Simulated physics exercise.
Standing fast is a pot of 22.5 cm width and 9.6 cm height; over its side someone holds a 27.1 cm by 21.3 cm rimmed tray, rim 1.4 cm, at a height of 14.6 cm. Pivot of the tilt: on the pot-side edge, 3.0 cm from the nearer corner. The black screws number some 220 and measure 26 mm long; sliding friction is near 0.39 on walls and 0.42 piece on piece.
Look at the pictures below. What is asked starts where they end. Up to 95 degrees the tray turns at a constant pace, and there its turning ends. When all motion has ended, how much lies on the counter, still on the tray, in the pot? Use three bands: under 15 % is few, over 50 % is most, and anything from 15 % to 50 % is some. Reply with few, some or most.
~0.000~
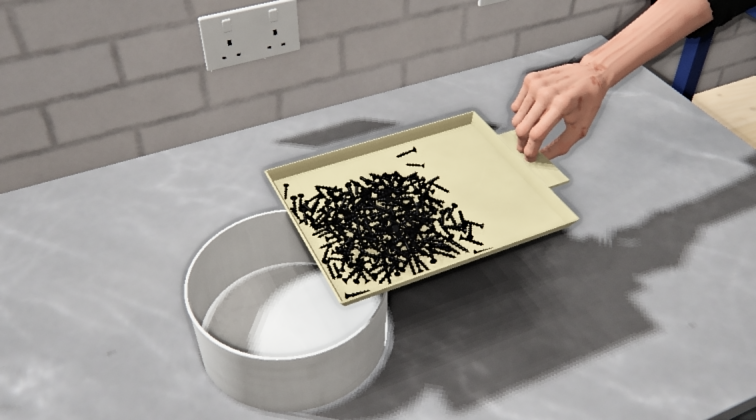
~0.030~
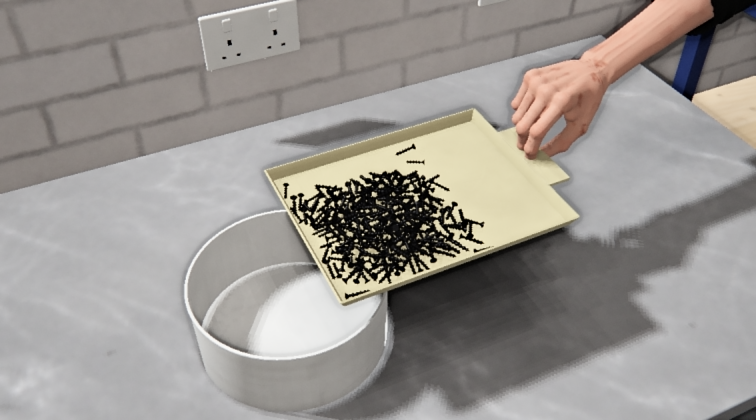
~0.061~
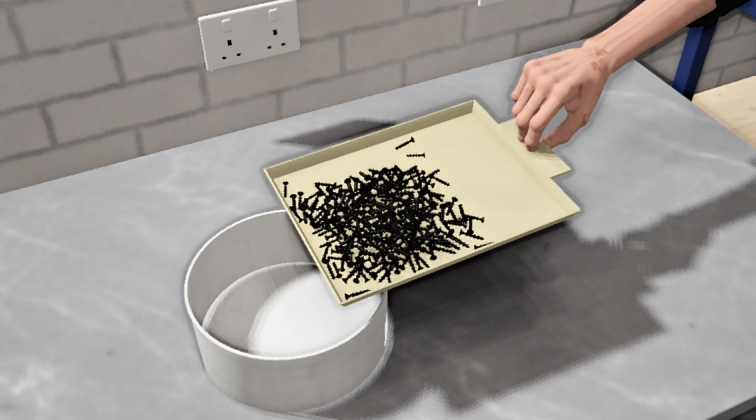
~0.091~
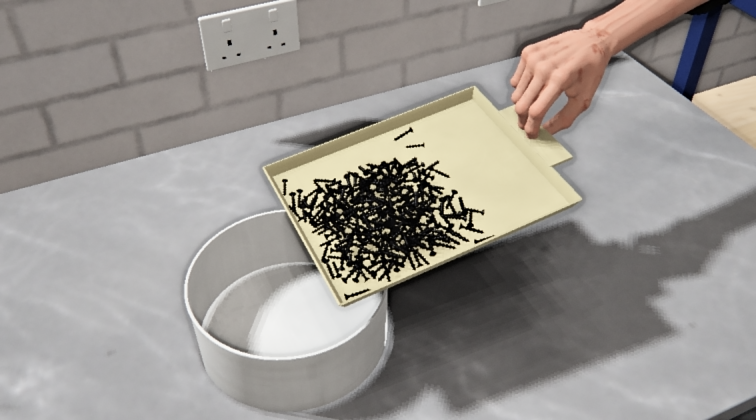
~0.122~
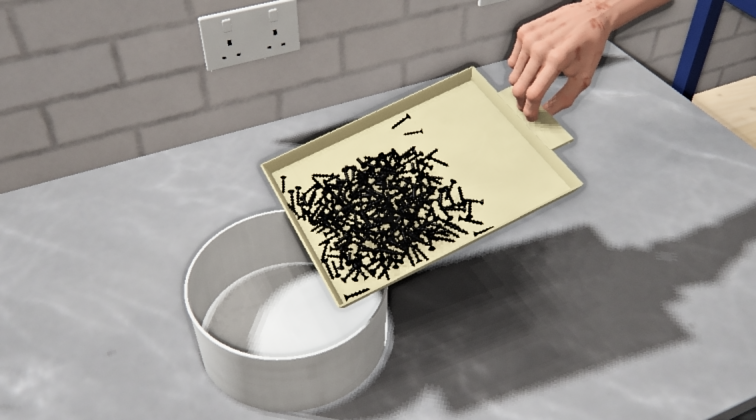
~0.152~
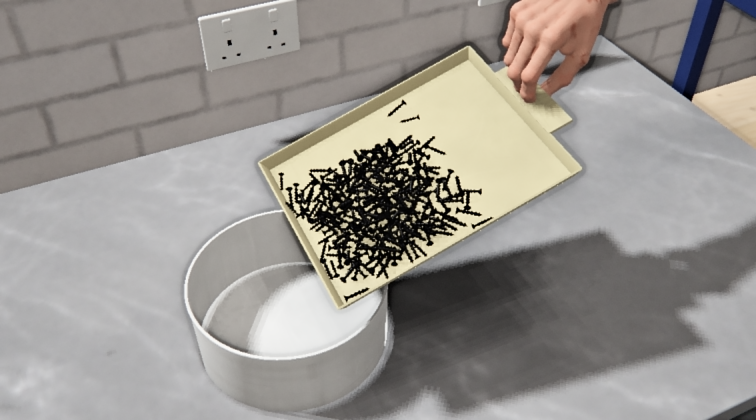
Counter: Some, tray: Few, pot: Most.
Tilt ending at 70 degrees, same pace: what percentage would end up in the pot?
Pot share: About 70 per cent.
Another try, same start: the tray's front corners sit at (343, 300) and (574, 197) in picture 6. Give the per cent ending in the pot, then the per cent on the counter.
You'd end with pot at 25 and counter at 75.
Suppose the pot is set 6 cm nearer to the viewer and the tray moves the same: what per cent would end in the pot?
Then close to 95 per cent.
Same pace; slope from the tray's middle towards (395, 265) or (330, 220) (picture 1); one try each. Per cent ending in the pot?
That would be close to 15 per cent, then close to 100 per cent.
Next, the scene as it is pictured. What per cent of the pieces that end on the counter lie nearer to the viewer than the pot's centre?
Share: Some 100 %.
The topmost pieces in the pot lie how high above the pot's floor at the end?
Around 3.0 cm above the floor.
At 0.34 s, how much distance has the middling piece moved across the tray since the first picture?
Some 2 cm.
After 0.34 s, tilt 58 degrees; the tray holds 100 %, the pot 0 %.
Then, at 0.47 s, tilt 85 degrees; the tray holds 75 %, the pot 5 %.
Then, at 0.73 s, tilt 95 degrees; the tray holds 0 %, the pot 75 %.
In the end, at 1.7 s, counter 30 %, tray 0 %, pot 75 %.
